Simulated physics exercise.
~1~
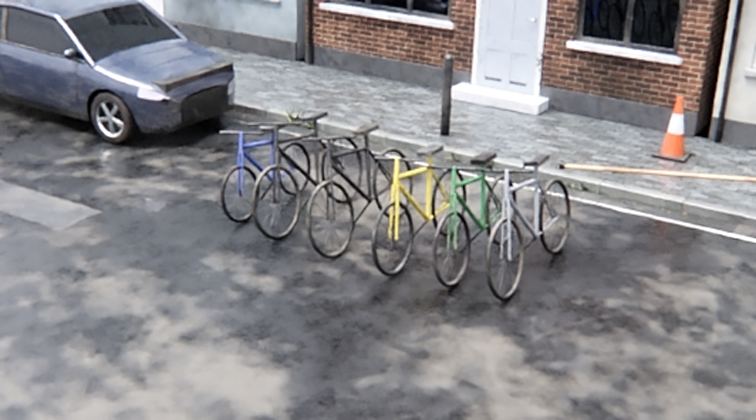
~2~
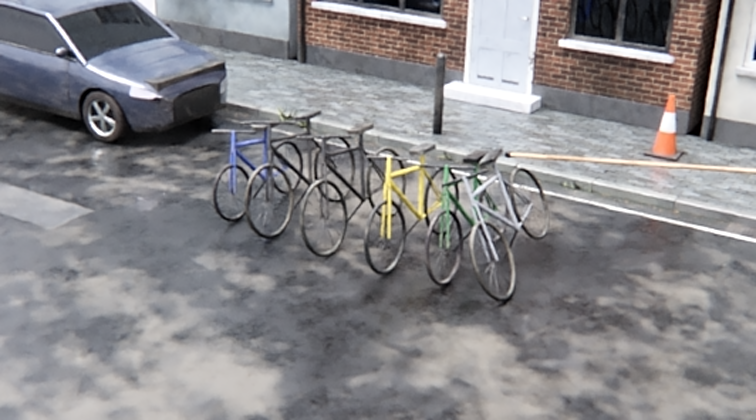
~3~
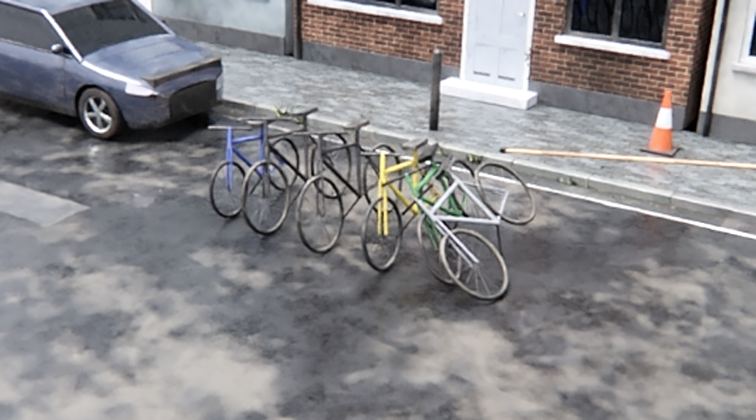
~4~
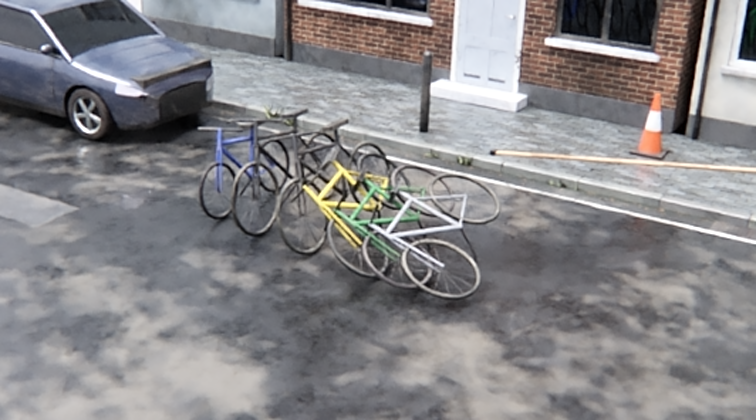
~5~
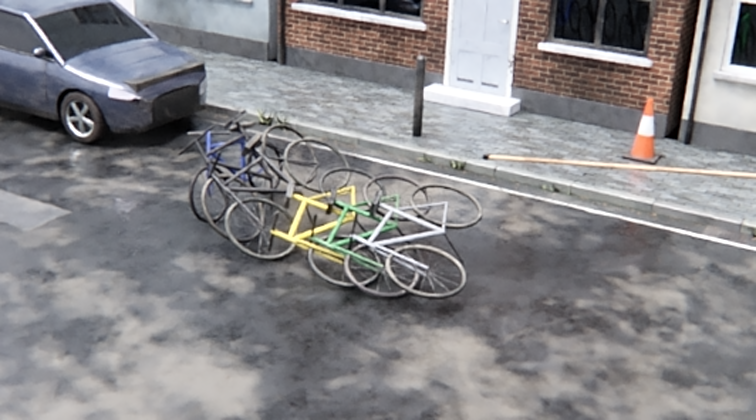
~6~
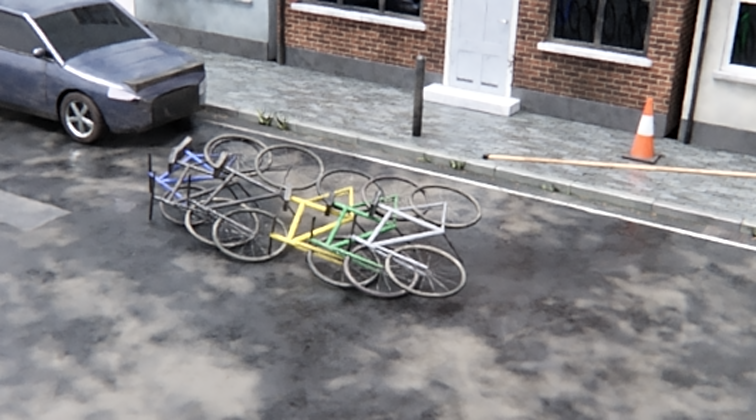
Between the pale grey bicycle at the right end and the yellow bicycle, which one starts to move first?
The pale grey bicycle at the right end starts to move first. The yellow bicycle only begins to tip later, after the grey one is already leaning well over.
